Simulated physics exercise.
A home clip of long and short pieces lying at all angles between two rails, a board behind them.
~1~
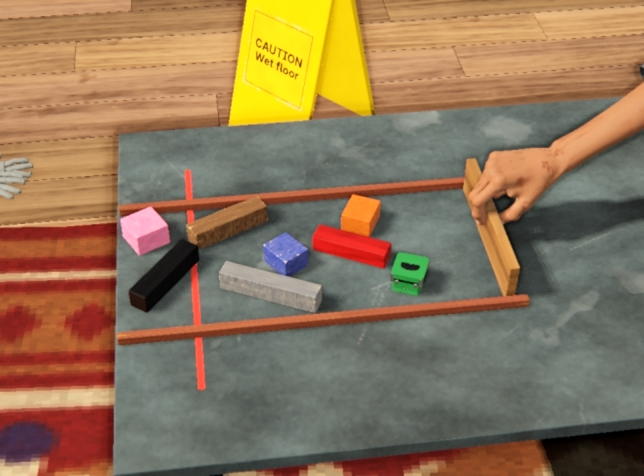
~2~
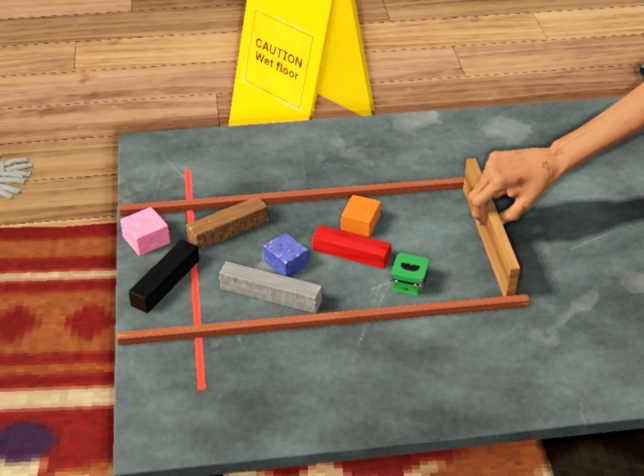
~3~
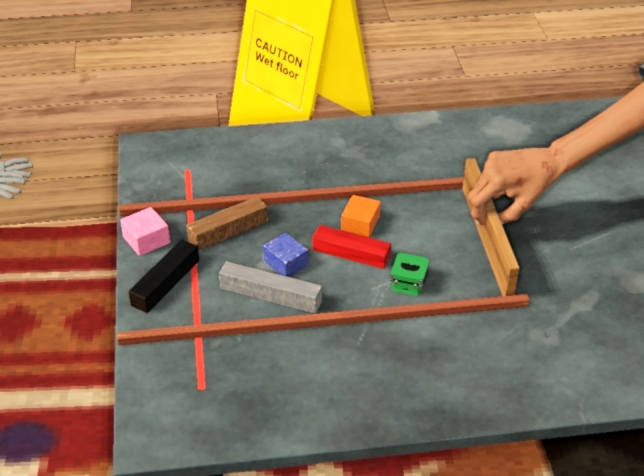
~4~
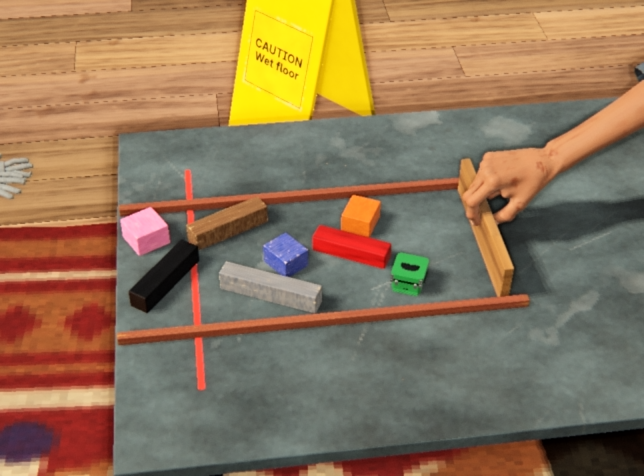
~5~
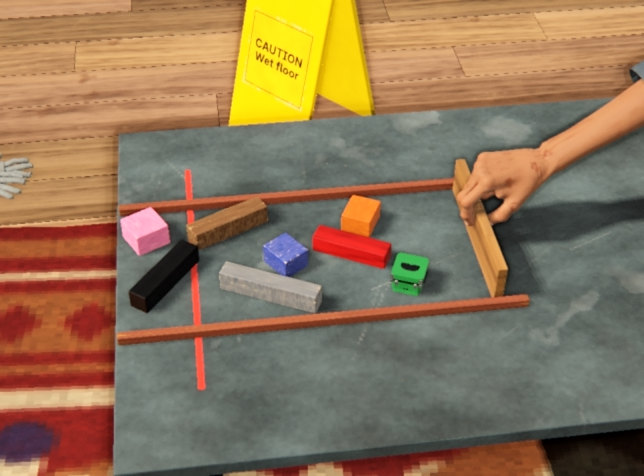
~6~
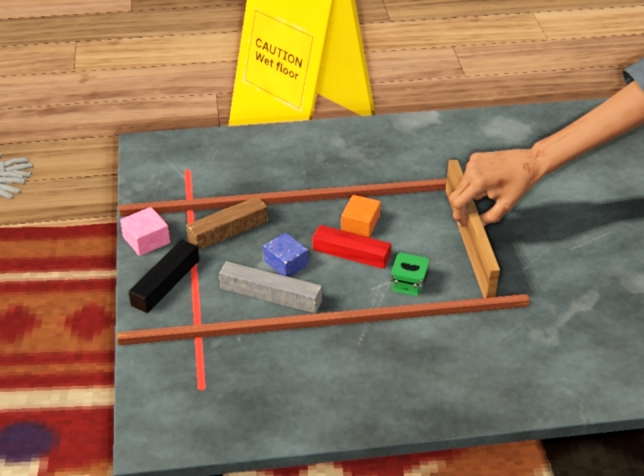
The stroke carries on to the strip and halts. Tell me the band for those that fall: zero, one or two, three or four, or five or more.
The number that fall off is one or two.
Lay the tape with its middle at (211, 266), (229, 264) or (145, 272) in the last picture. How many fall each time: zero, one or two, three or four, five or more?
Taking them in turn, one or two; none; 5 or more.
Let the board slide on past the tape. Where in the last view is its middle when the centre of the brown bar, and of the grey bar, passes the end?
At (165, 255) for the brown bar; at (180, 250) for the grey bar.
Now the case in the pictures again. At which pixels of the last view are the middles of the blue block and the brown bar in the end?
Near (154, 280) and (148, 221).
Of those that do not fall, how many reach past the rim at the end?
It comes to 2.
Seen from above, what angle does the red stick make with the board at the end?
Roughly 40° out of line.
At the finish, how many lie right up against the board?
In contact: 4.
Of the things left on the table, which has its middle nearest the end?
The grey bar.
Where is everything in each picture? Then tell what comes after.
Pink block (145, 231); black stick (165, 275); brown bar (228, 223); board (490, 226); tape (194, 267), in the first picture.
Black stick (165, 275); orange block (361, 216), in the second picture.
Brown bar (228, 223); board (489, 226), in the third picture.
Pink block (145, 231); grey bar (271, 287), in the fourth picture.
Black stick (165, 275); green case (409, 275), in the fifth picture.
Pink block (145, 231); black stick (165, 275); brown bar (228, 223); board (471, 227); tape (194, 267), in the sixth picture.
Soon after, none off yet; pink block at rest near (145, 231); black stick at rest near (165, 275); brown bar at rest near (228, 223).
At rest, the number that fall off is one or two; fallen, black stick and pink block.
